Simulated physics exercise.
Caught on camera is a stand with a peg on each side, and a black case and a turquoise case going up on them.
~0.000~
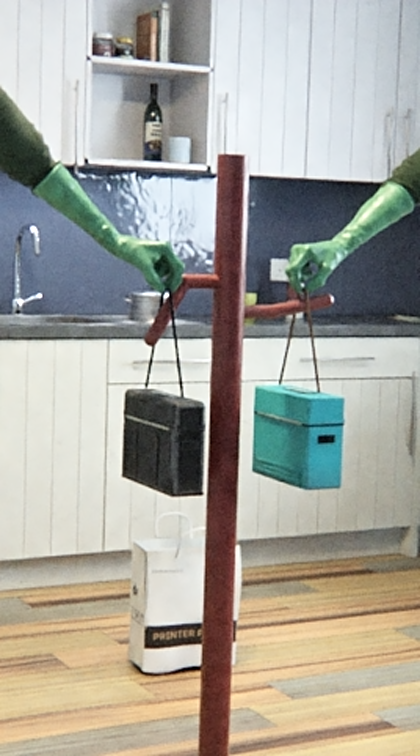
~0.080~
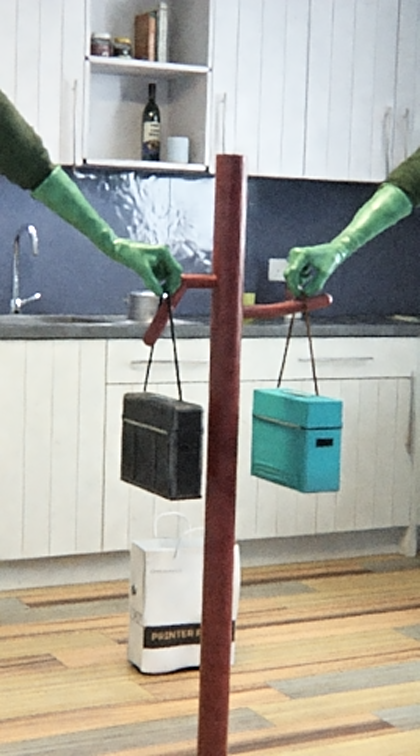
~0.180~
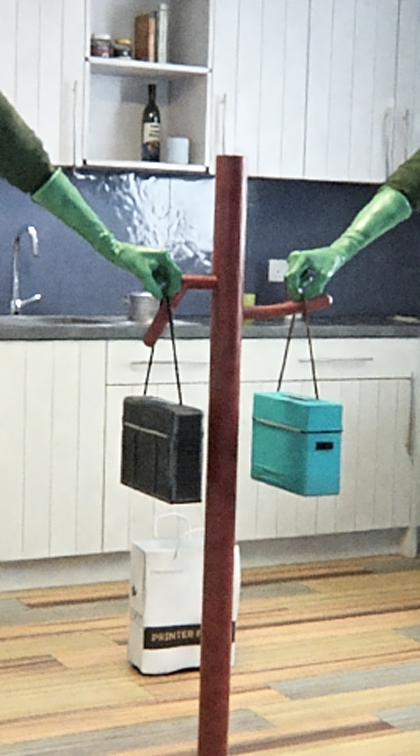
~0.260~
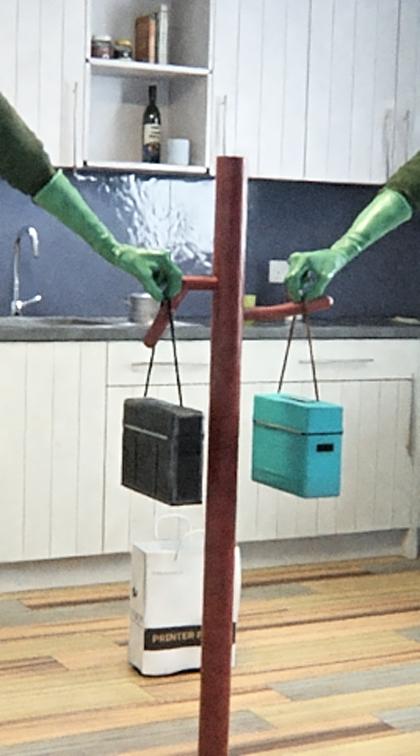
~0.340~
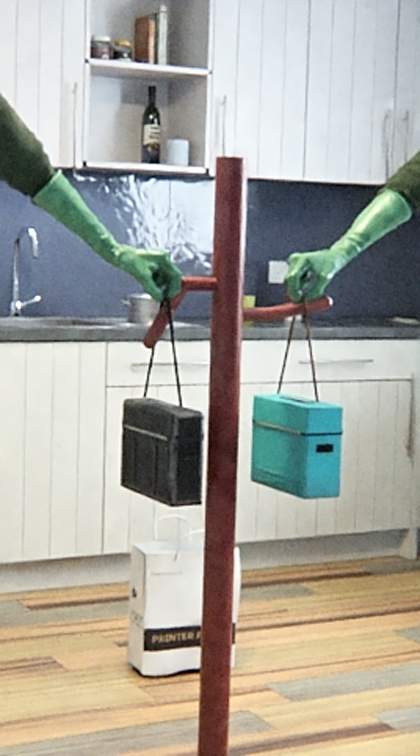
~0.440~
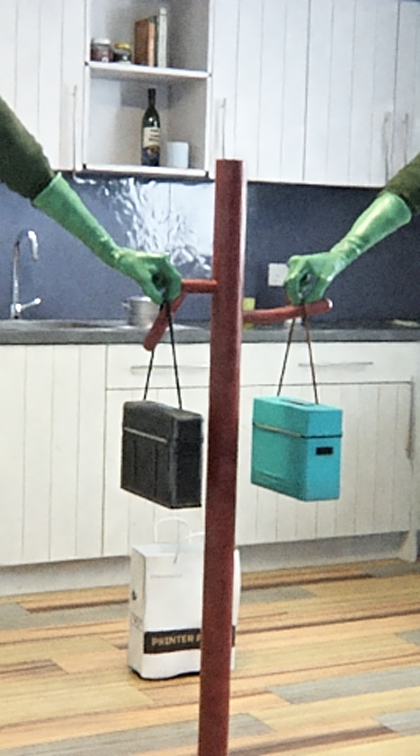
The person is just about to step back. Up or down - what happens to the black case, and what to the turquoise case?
Black case: Down; turquoise case: Up.
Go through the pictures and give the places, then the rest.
In the first frame, black case (162, 440); turquoise case (297, 436); left peg tip (151, 340); right peg tip (327, 300).
In the second frame, black case (161, 444); turquoise case (296, 439).
In the third frame, black case (161, 448); turquoise case (296, 443).
In the fourth frame, black case (161, 449); turquoise case (296, 444).
In the fifth frame, black case (161, 450); turquoise case (296, 445).
In the sixth frame, black case (161, 453); turquoise case (295, 447); left peg tip (150, 345), sloping steeply down; right peg tip (325, 305), pointing up.
By 0.70 s, black case falling near (158, 550); turquoise case on its peg near (294, 449).
By 0.90 s, black case on the floor; turquoise case on its peg near (289, 451).
By 1.20 s, black case on the floor; turquoise case on its peg near (281, 453).
When it is over, black case on the floor; turquoise case on its peg near (277, 455). The black case slips off its peg and the turquoise case holds on.
